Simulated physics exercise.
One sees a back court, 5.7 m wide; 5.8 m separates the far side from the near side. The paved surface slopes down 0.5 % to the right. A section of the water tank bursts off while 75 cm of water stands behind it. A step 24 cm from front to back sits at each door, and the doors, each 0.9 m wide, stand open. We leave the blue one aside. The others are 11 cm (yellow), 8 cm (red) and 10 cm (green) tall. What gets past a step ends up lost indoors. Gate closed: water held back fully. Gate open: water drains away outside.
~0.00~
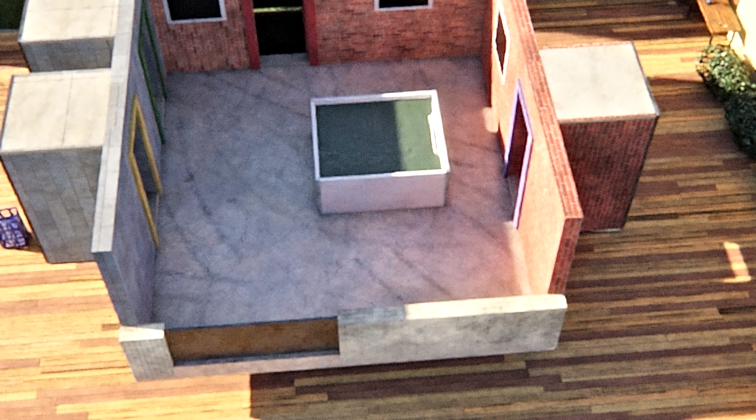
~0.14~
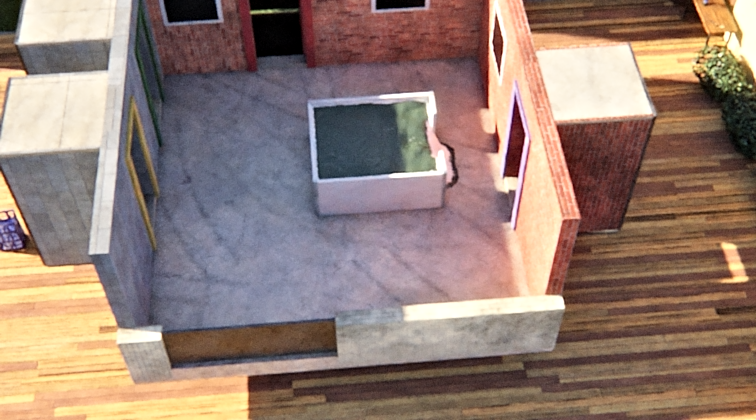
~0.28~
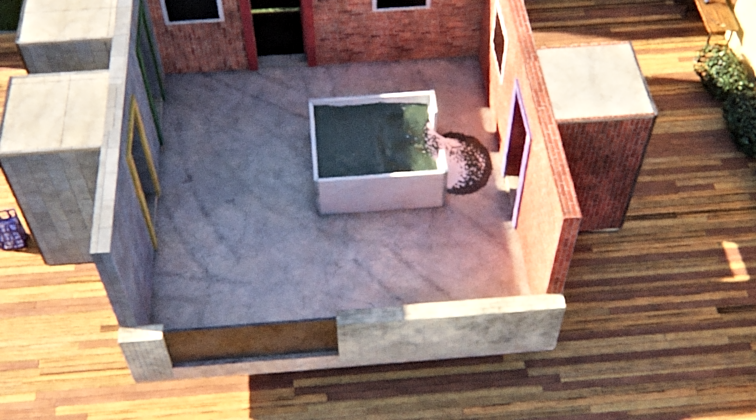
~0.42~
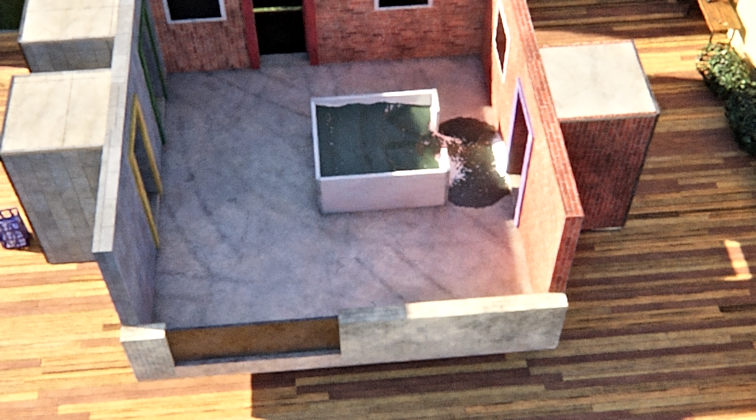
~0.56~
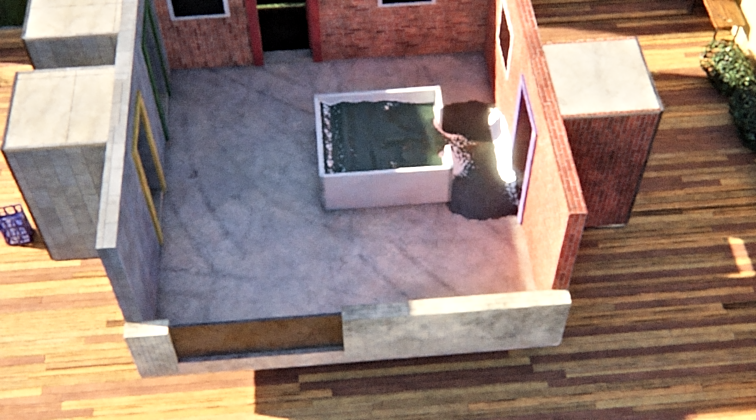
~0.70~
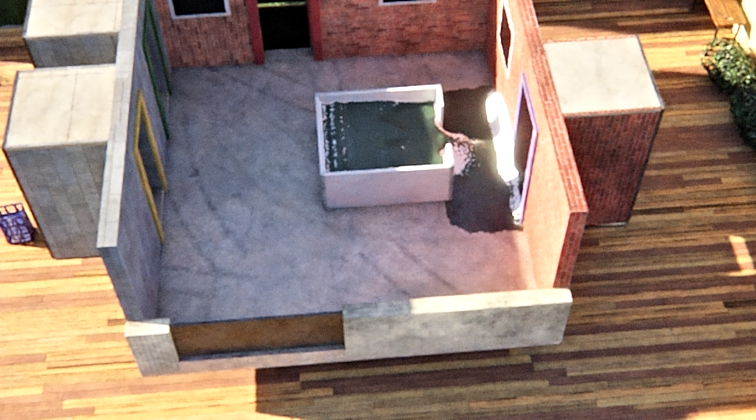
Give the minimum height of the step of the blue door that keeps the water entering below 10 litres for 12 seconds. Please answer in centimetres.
Minimum height: About 34 cm.
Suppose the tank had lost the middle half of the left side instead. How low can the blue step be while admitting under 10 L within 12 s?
Close to 8.5 cm at the least.
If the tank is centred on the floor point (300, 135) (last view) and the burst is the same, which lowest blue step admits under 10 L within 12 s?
That setup calls for roughly 18 cm.
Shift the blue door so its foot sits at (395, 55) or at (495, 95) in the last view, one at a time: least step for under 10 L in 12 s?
Roughly 11.0 cm for the first and 14.5 cm for the second.
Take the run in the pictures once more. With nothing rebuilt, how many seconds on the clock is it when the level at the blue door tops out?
Near 1.4 s.
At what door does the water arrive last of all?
That would be the yellow door.
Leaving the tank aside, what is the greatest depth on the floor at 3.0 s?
Close to 30 centimetres.
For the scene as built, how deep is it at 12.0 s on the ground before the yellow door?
Some 6.0 centimetres.
After 1.4 s water covers 15 % of the floor, deepest (51 cm) near (502, 154); 26 cm at the blue door, 68 litres in over its 8 cm step.
After 3.0 s water covers 40 % of the floor, deepest (30 cm) near (502, 154); 17 cm at the blue door, 200 litres in over its 8 cm step.
After 12.0 s water covers 100 % of the floor, deepest (10 cm) near (403, 330); 6 cm at the blue door, 297 litres in over its 8 cm step.
At the blue door as built, the water arrived by 0.6 s and peaked near 26 cm at 1.4 s.
Run again over the same 12 s with other heights there, 15 litres in over 31.5 cm, 5 litres over 36.5 cm. The limit of 10 litres is kept from about 34 cm up.
